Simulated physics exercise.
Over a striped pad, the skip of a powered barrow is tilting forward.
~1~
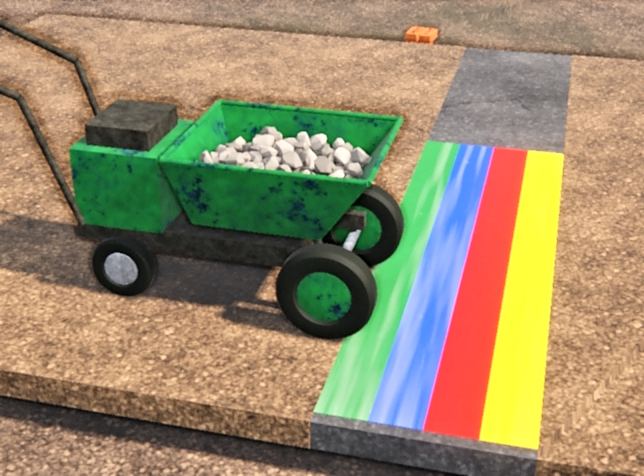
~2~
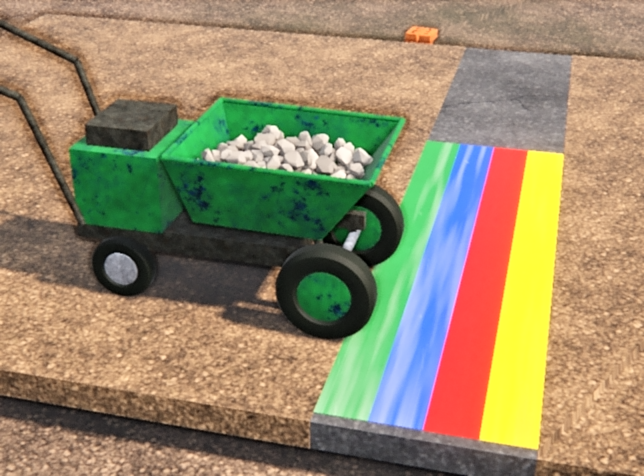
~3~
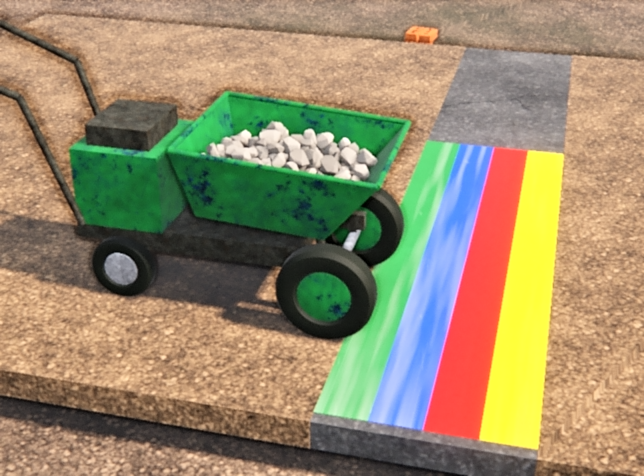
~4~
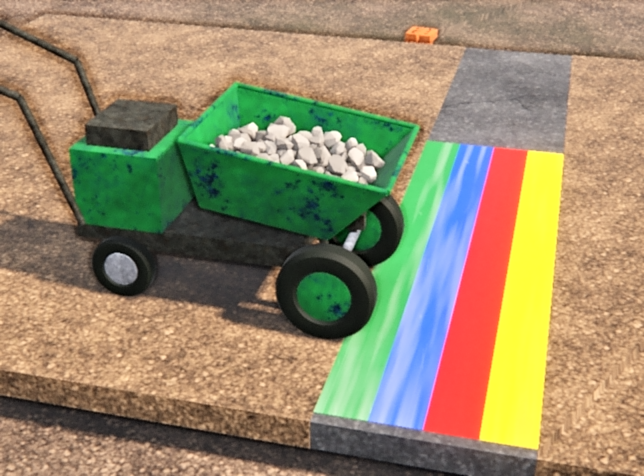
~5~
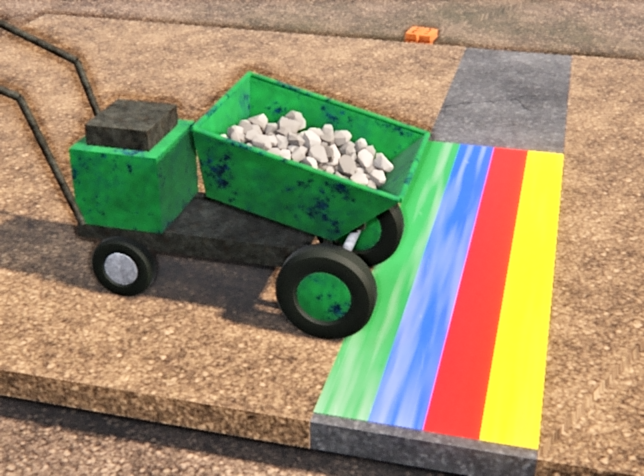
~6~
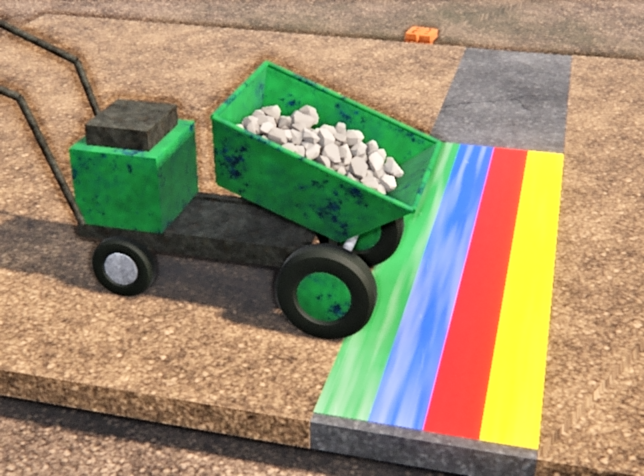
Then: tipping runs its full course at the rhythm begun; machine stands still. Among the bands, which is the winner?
That would be the yellow band.
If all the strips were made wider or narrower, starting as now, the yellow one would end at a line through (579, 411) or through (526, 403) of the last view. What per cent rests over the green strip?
In order, 0 % and 0 %.
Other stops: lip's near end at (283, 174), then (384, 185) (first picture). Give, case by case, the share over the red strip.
In order, 30 % followed by 20 %.
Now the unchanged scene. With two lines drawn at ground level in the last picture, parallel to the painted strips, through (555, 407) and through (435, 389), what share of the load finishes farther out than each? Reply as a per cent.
Close to 20 % and 90 %, in that order.
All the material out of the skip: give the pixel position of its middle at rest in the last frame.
Somewhere close to (527, 317) in the last picture.
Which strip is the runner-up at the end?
It's that red strip.
Soon after the last picture, skip tipped steeply; all in the skip.
A little later, skip tipped right over; most in the skip; a small part over the red strip; a small part over the yellow strip.
Later still, skip tipped right over; about a quarter in the skip; about a quarter over the red strip; about a third over the yellow strip; about a quarter off the paint.
At rest, skip tipped right over; a small part in the skip; none over the green strip; a stray few over the blue strip; about a quarter over the red strip; about a third over the yellow strip; about a quarter off the paint.
